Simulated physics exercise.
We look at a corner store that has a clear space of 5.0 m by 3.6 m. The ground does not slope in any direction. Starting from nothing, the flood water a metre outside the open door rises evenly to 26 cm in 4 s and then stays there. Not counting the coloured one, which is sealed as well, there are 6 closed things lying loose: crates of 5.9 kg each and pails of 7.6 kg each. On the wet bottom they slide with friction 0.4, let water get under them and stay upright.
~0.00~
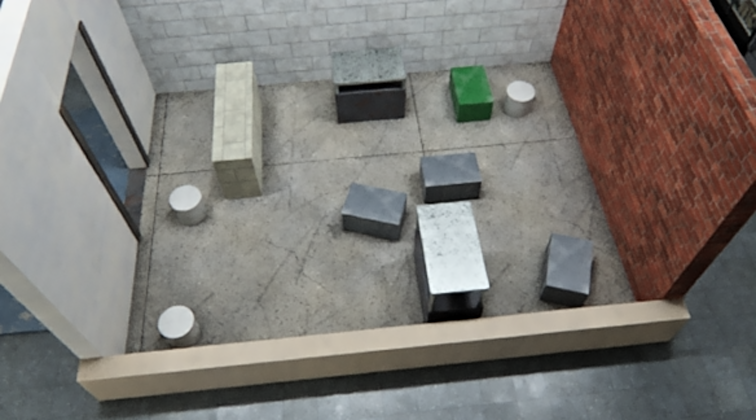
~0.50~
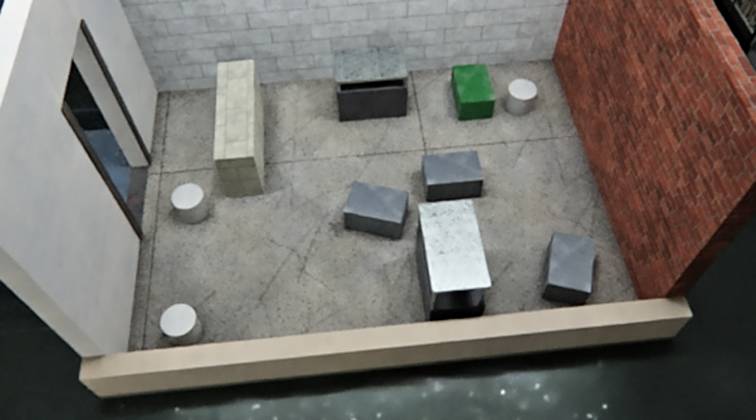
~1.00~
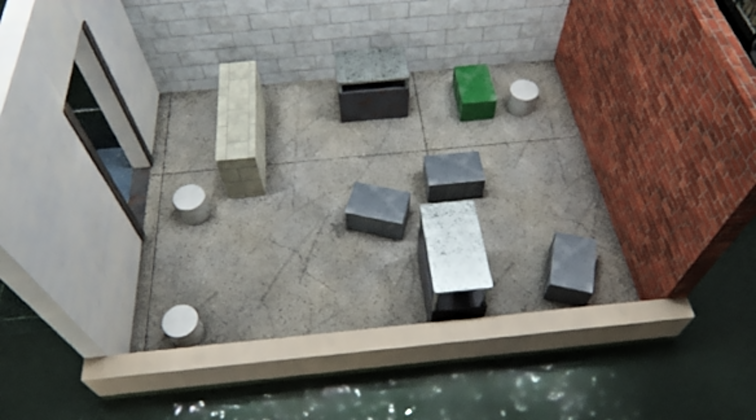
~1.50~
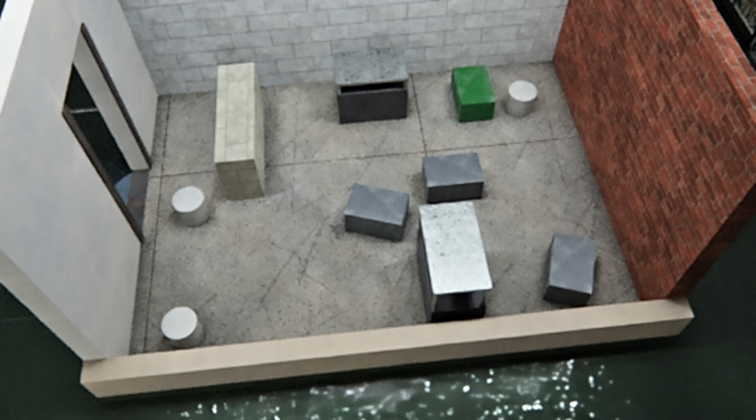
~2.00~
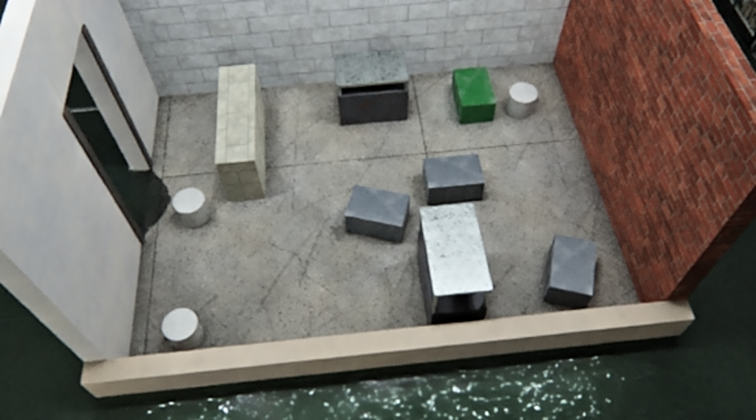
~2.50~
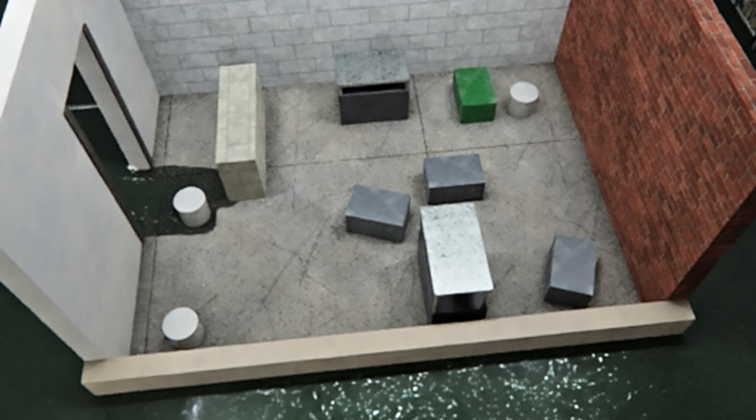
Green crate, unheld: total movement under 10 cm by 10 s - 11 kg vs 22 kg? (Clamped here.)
I reckon only the heavier ballast is ample.
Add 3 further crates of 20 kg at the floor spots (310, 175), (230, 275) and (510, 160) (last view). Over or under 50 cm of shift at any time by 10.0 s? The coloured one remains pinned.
Result, in order - falls shy; exceeds it; falls shy.
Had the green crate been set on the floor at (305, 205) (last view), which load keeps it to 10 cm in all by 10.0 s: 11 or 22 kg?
Here both come up short.
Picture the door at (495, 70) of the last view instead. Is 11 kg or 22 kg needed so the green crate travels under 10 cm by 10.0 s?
Then neither load is enough.
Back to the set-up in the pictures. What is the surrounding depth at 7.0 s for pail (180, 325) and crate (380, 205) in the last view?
First about 5 cm, second about 3 cm.
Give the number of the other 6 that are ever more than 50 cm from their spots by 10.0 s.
By my count, 3.
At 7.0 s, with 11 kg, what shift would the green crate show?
0 cm.
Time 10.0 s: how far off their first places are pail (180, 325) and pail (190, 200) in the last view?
In turn: 0 cm, 250 cm.
After 3.5 s the green crate would be 0 cm from its start with 11 kg and 0 cm from its start with 22 kg; 0 cm of water round it then.
After 4.5 s the green crate would be 0 cm from its start with 11 kg and 0 cm from its start with 22 kg; 0 cm of water round it then.
After 7.0 s the green crate would be 0 cm from its start with 11 kg and 0 cm from its start with 22 kg; 2 cm of water round it then.
After 10.0 s the green crate would be 32 cm from its start with 11 kg and 0 cm from its start with 22 kg; 7 cm of water round it then.
